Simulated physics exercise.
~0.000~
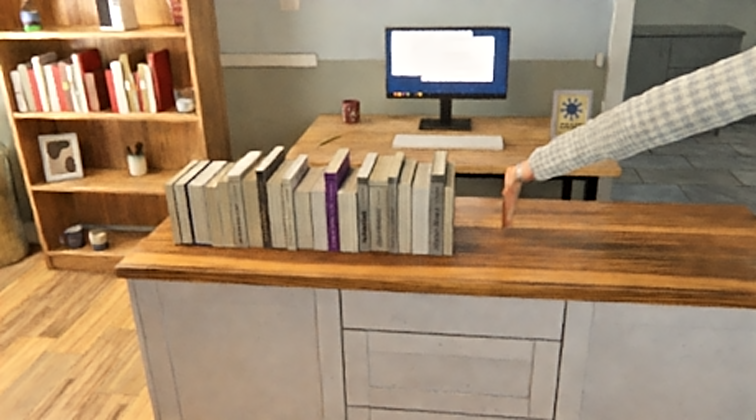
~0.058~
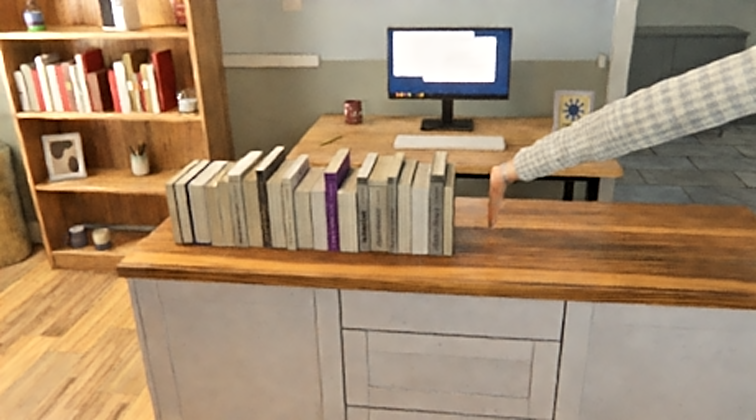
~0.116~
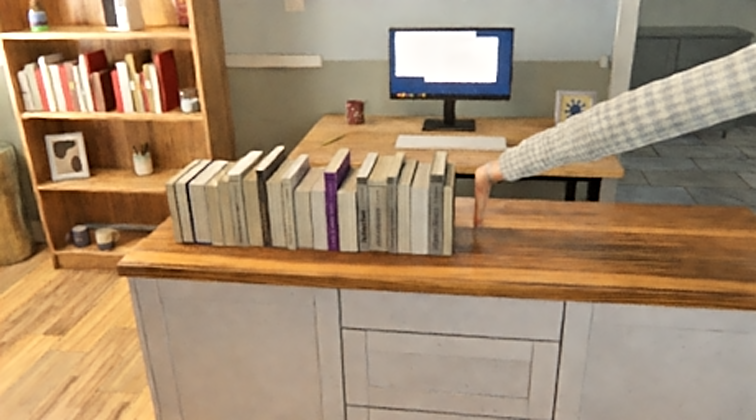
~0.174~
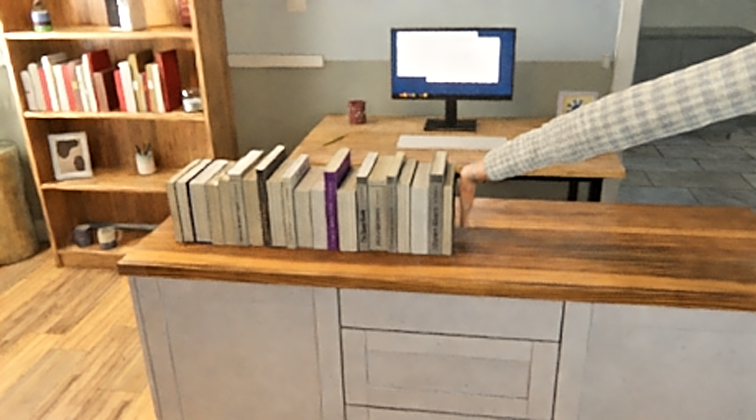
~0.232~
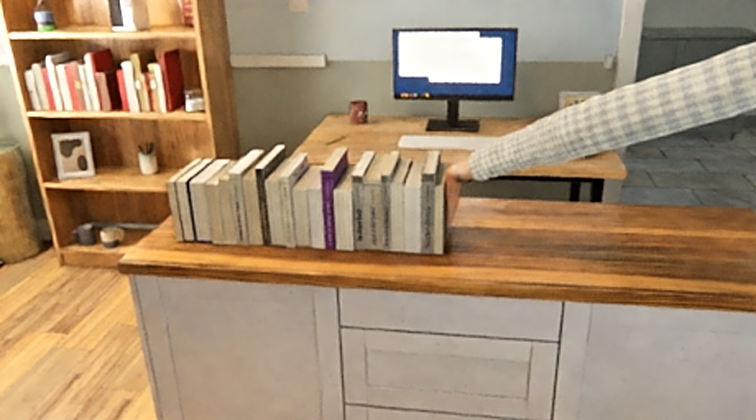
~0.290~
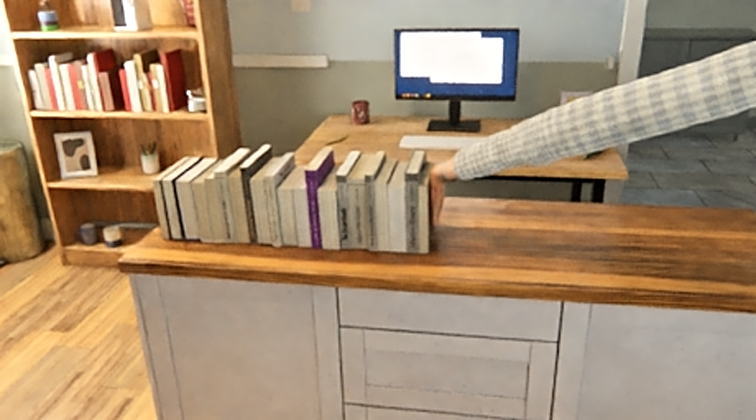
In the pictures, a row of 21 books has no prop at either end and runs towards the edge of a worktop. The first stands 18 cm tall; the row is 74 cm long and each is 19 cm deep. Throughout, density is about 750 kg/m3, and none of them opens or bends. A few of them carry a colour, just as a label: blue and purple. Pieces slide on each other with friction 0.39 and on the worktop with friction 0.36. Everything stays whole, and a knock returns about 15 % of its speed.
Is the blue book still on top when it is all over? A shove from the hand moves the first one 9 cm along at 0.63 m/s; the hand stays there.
No, looks like it takes the plunge.
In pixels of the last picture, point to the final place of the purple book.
About (294, 196).
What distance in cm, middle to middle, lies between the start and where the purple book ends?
Moved: Purple 10.
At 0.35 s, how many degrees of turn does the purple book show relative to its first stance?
Roughly 5 degrees.
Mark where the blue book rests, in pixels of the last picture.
I'd put it somewhere near (73, 415).
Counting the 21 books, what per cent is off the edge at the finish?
Around 20 per cent, I'd say.
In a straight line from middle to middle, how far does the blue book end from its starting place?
Straight-line shift: Approx. 100 cm.
By 0.35 s, none of the 21 books off the edge, 21 disturbed; blue book tilted 14°; purple book tilted 7°.
By 0.44 s, none of the 21 books off the edge, 21 disturbed; blue book tilted 31°; purple book tilted 19°.
By 0.70 s, 3 of the 21 books off the edge; blue book upside down; purple book tilted 23°.
By 1.02 s, 4 of the 21 books off the edge; blue book on its side; purple book tilted 23°.
When it is over (1.3 s), 4 of the 21 books off the edge; blue book on its side; purple book tilted 23°. In pixels of the last frame, middles, purple book near (294, 196).
